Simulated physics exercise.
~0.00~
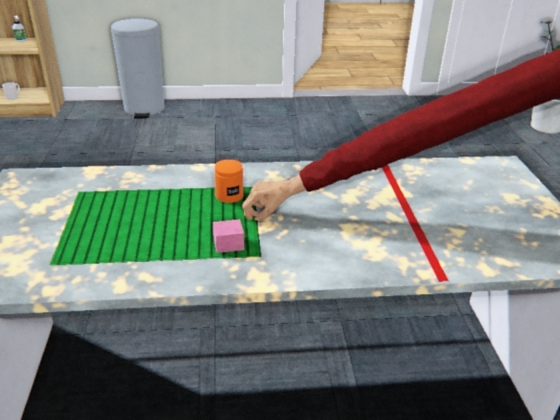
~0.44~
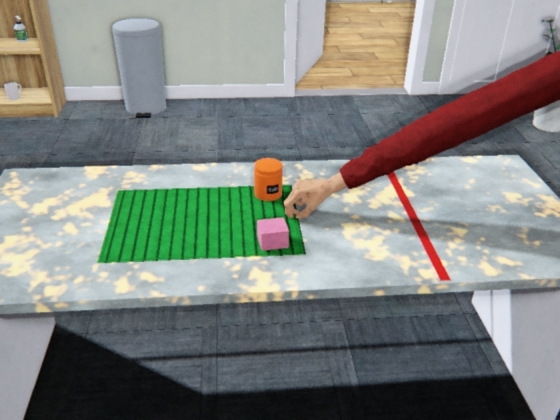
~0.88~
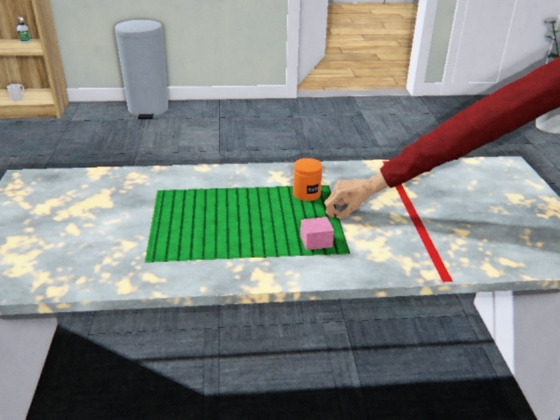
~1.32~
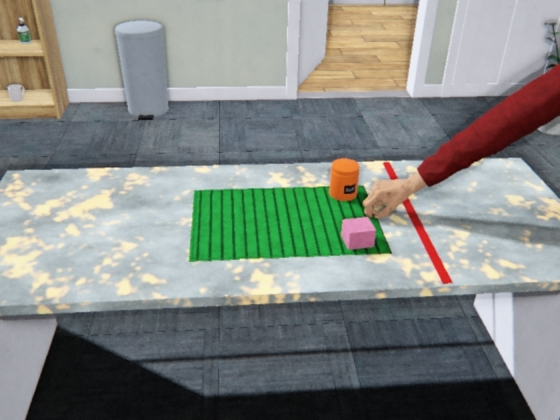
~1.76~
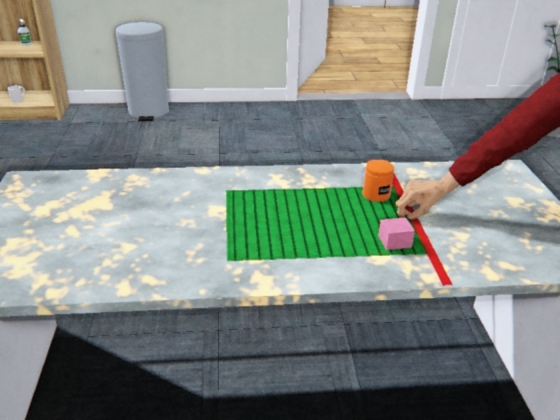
A hand pulling a green cloth rightward across a desk, carrying an orange jar and pink block to a red strip.
